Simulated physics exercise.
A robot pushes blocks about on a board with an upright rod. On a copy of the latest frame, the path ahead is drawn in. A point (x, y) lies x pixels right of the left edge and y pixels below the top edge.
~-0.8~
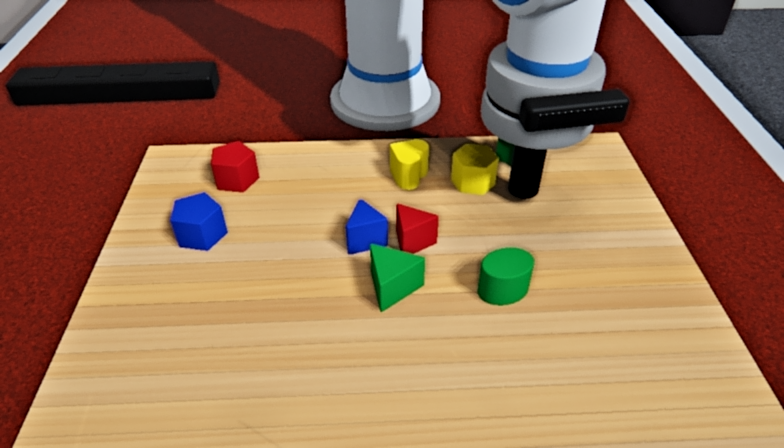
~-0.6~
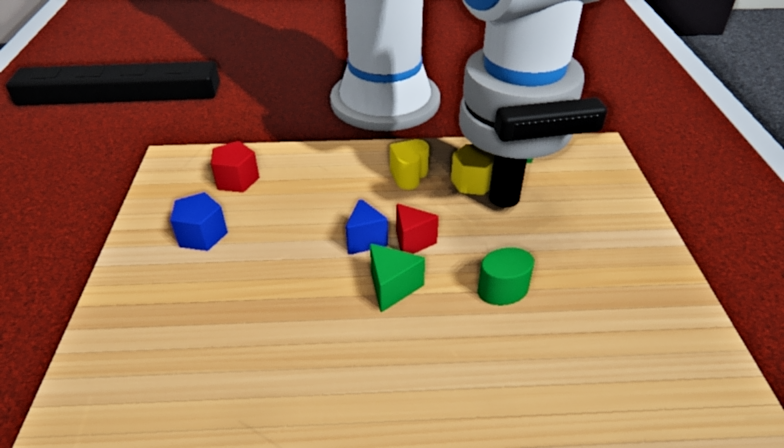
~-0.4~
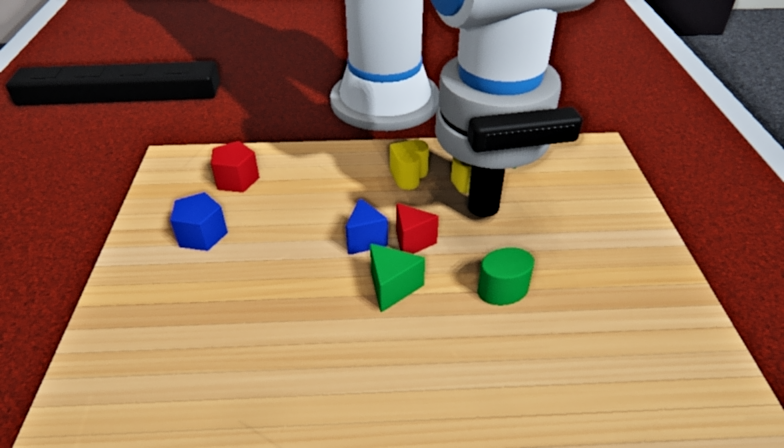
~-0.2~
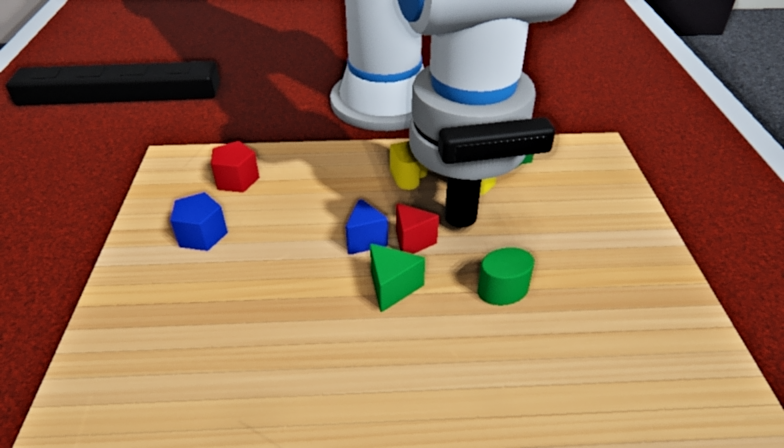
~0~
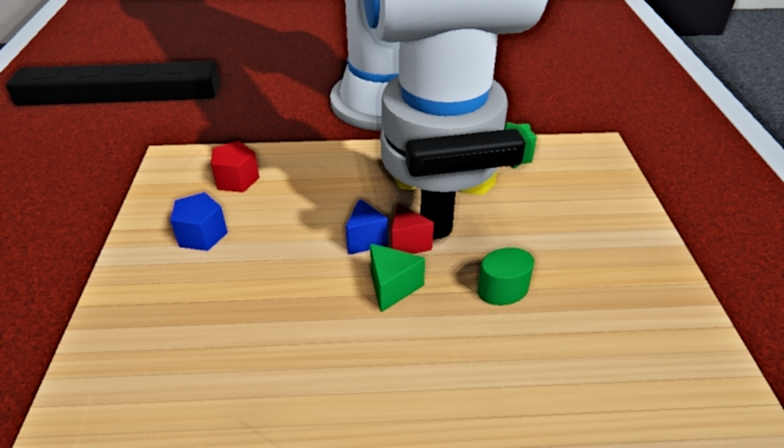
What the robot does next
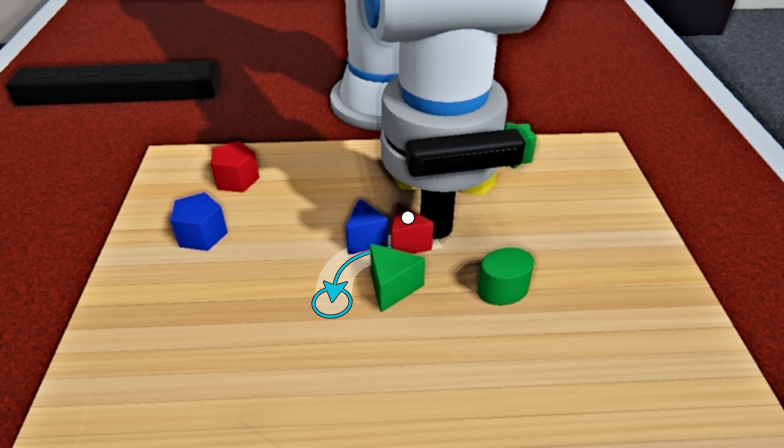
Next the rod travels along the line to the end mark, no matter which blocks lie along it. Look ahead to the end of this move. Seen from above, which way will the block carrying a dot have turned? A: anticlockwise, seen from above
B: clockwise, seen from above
Option B.
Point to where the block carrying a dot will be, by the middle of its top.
It is going to be at (297, 263).
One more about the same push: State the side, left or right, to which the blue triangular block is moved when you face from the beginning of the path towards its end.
Rightward.
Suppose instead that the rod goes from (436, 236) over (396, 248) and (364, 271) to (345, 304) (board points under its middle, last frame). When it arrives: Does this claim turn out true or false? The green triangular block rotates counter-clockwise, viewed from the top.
That is true.
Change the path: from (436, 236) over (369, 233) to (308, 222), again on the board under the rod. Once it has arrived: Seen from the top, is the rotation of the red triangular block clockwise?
No, it doesn't check out.
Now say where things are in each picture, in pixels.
In the first frame, rod tip (523, 190); block tops, blue triangular block (364, 214); green triangular block (392, 261); red triangular block (413, 216).
In the second frame, rod (504, 198); blocks unchanged.
In the third frame, rod (483, 207); blocks unchanged.
In the fourth frame, rod (461, 217); blocks unchanged.
In the fifth frame, rod (436, 228); blue triangular block (364, 214); green triangular block (392, 261); red triangular block (408, 218).
Path on the board, from (436, 236) through (390, 247) and (346, 265) to (332, 302); the dot is on the red triangular block.
What follows on the original path. One third of the way, rod (390, 239); blue triangular block (343, 214), turned 60° clockwise; red triangular block (364, 232).
Two thirds of the way, rod (345, 257); blue triangular block (327, 214), turned 95° clockwise; red triangular block (314, 249), turned 25° clockwise.
At the end, rod (331, 294); blue triangular block (327, 214), turned 95° clockwise; green triangular block in place; red triangular block (297, 263), turned 50° clockwise.
